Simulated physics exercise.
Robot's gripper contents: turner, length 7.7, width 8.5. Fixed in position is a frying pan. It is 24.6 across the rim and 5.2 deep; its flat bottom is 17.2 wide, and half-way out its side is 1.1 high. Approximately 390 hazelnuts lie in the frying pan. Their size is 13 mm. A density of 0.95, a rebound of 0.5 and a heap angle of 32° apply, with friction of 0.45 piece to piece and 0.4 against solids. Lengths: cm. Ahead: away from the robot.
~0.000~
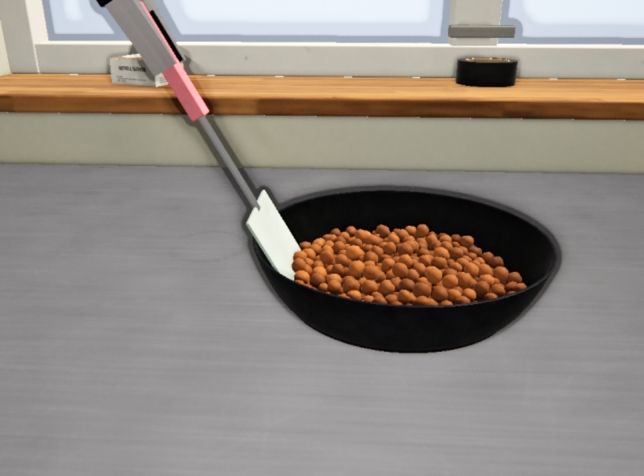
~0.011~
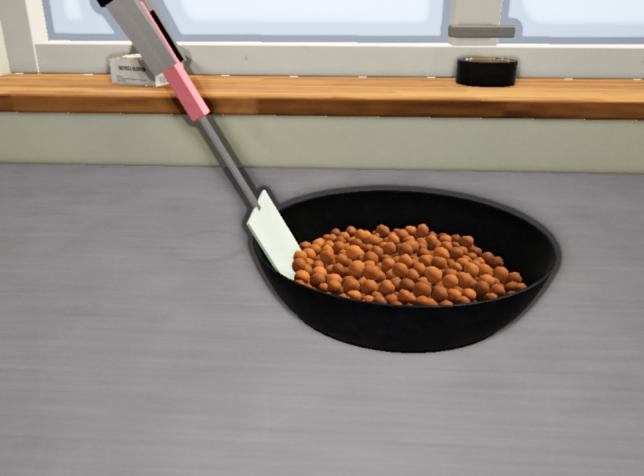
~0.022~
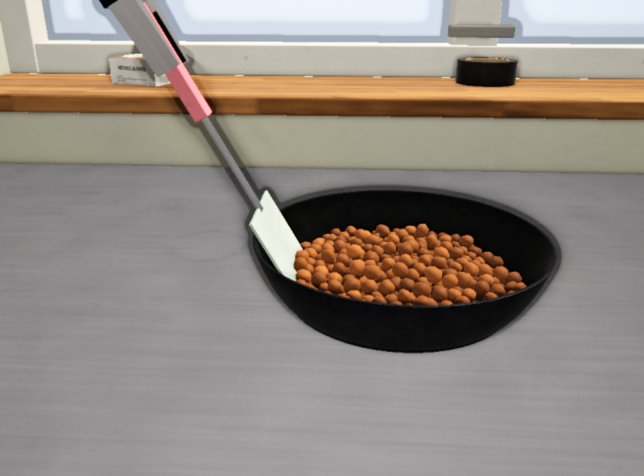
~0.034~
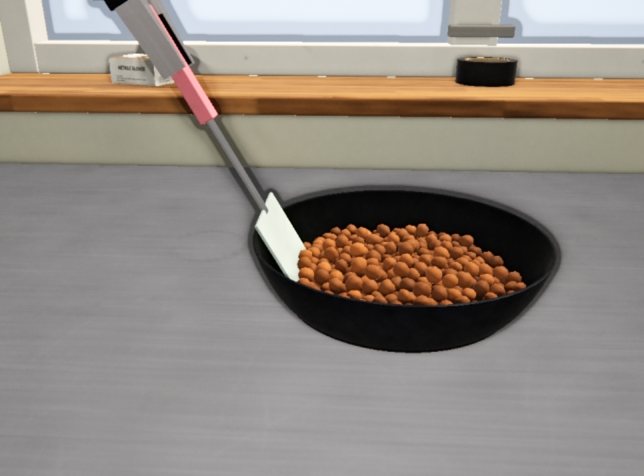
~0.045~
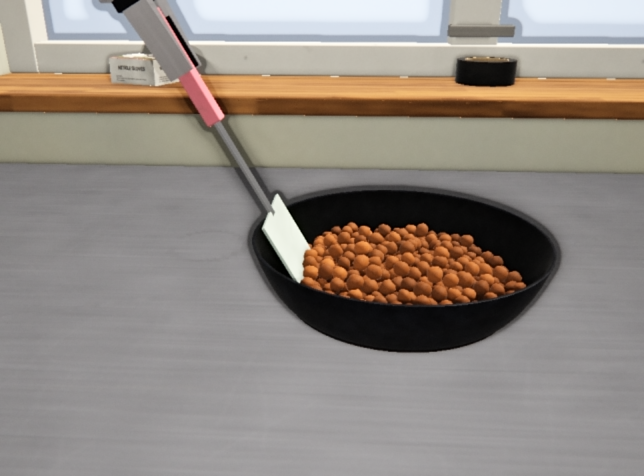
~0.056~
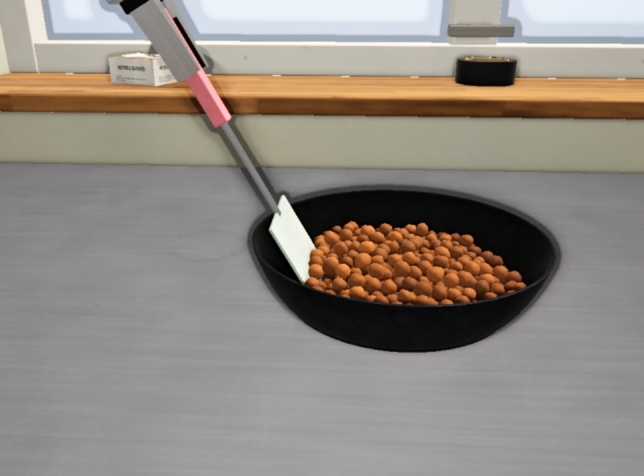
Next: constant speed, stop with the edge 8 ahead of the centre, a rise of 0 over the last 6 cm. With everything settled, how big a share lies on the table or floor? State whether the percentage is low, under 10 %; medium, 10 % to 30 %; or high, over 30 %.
The percentage is low.
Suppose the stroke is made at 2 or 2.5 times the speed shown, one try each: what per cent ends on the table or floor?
The two tries give about 25 and 30 in a hundred.
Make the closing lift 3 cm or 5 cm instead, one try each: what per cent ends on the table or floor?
Roughly 10 % and then 15 %.
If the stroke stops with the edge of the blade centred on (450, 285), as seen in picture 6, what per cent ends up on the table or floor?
I'd estimate about 0 per cent.
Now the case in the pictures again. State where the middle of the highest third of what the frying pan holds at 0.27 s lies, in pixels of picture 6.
Centre: Roughly (462, 250) in the last picture.
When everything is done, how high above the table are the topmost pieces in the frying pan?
It reaches about 6.5 cm.
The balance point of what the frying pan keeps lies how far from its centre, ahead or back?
I'd say close to 4.0 cm toward the front.
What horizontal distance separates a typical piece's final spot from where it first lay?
It works out to roughly 3 cm.
After 0.16 s, sloping 61°, highest piece 5 above the table; 387 in the frying pan.
After 0.27 s, sloping 61°, highest piece 6 above the table; 387 in the frying pan.
After 0.53 s, sloping 61°, highest piece 7 above the table; 365 in the frying pan, 19 on the table or floor, 3 on the blade or in flight.
After 1.58 s, sloping 61°, highest piece 6 above the table; 362 in the frying pan, 25 on the table or floor.
In the end, 362 in the frying pan, 25 on the table or floor. That is 6 % on the table or floor.
